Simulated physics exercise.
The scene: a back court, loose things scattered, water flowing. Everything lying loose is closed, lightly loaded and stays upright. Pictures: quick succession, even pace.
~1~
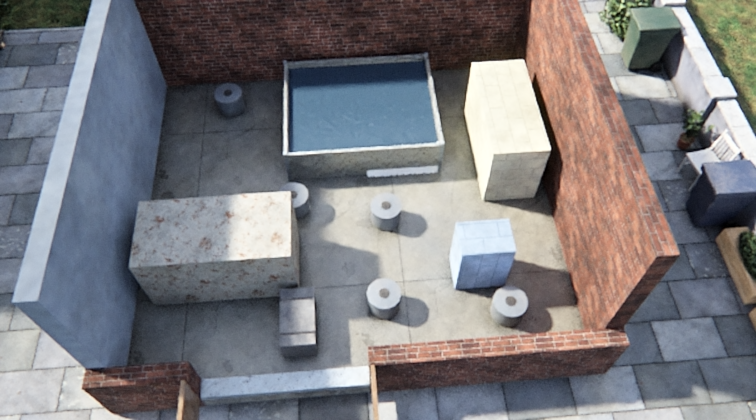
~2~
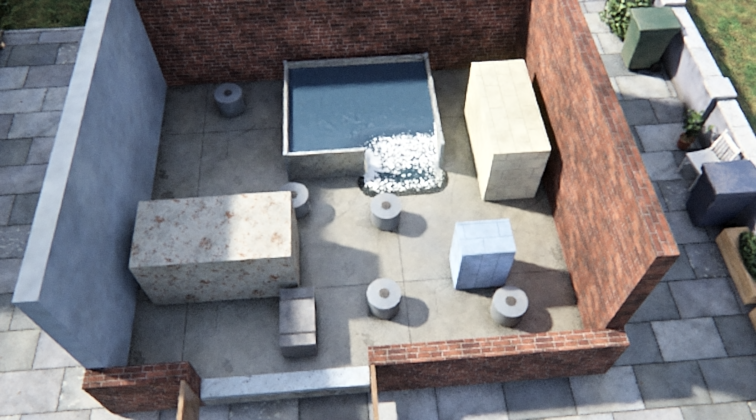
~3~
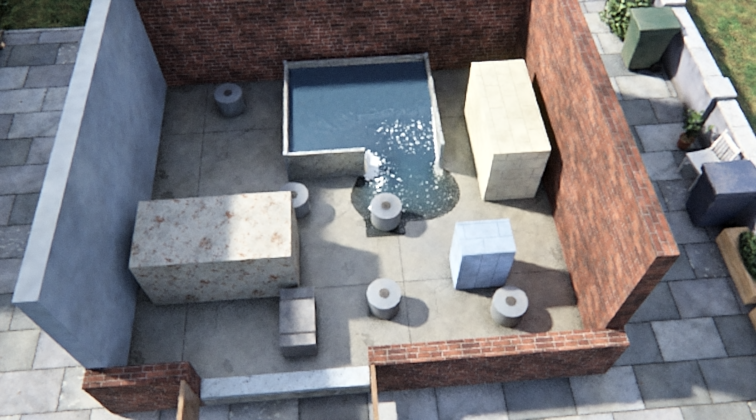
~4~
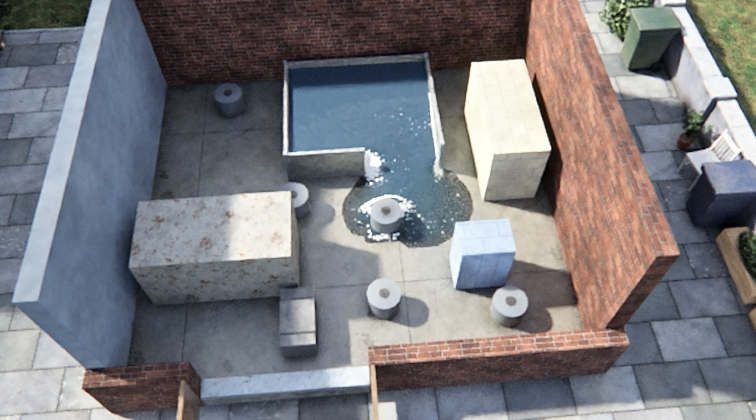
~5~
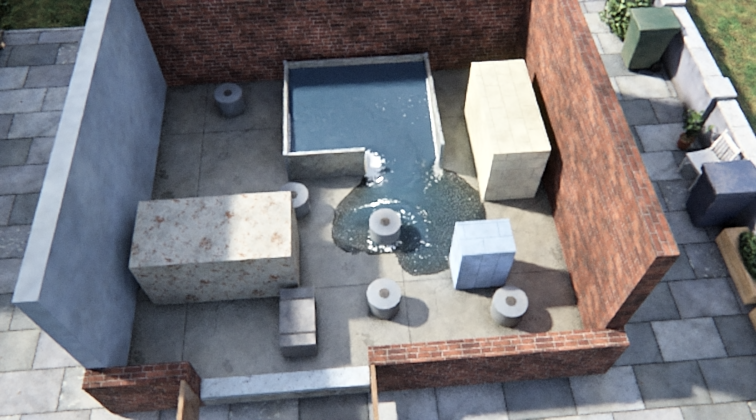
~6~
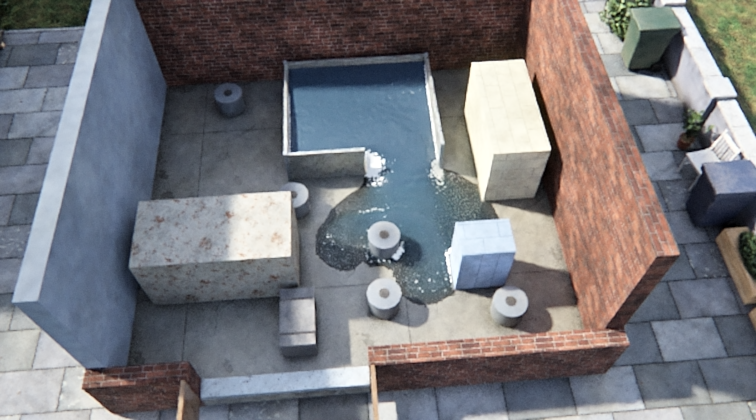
Water pours through a gap in the front wall of a raised pool and spreads across a walled courtyard floor, surrounding a round grey tub and nudging it slightly forward, while the nearby blocks and other tubs stay put.
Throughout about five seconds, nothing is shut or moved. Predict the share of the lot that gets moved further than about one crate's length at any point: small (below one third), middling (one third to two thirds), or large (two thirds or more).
The share is middling, from one third to two thirds.
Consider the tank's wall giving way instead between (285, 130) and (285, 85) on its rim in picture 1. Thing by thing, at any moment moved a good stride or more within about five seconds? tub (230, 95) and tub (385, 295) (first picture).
Travelled at least that, then travelled less.
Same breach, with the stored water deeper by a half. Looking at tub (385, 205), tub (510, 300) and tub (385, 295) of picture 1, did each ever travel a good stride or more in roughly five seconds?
In the order asked: Over that distance, over that distance and over that distance.
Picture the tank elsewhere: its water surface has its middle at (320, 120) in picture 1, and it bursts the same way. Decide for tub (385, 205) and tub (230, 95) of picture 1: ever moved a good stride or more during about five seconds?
Made the full stretch, then stopped short.
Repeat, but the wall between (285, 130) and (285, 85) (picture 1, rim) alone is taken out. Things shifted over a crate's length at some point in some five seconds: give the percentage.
Estimate: Close to 30 per cent.
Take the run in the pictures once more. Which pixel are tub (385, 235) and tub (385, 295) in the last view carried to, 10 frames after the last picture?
About (345, 304) and (375, 326).
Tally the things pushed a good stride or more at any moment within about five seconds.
I make it 4.
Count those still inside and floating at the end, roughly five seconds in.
Count: 1.
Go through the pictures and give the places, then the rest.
In the first picture, a tub at (386, 205) rests on the ground; a tub at (384, 293) rests on the ground; 0 of 7 have shifted.
In the second picture, a tub at (386, 205), on the bottom; a tub at (384, 293), on the bottom; 0 of 7 have shifted.
In the third picture, a tub at (386, 206), on the bottom; a tub at (384, 293), on the bottom; 0 of 7 have shifted.
In the fourth picture, a tub at (386, 211) rests on the ground, close to its start; a tub at (384, 293) rests on the ground; 1 of 7 have shifted.
In the fifth picture, a tub at (385, 222) rests on the ground, close to its start; a tub at (384, 293), on the bottom; 1 of 7 have shifted.
In the sixth picture, a tub at (384, 235), on the bottom, a stride from its start; a tub at (384, 293) rests on the ground; 1 of 7 have shifted.
A moment on, 1 of 7 are well off their spots; 0 afloat.
Next, 1 of 7 are well off their spots; 1 afloat.
Later, 3 of 7 are well off their spots; 1 afloat.
In the end, 4 of 7 are well off their spots, and 4 have been at some point; 1 afloat.
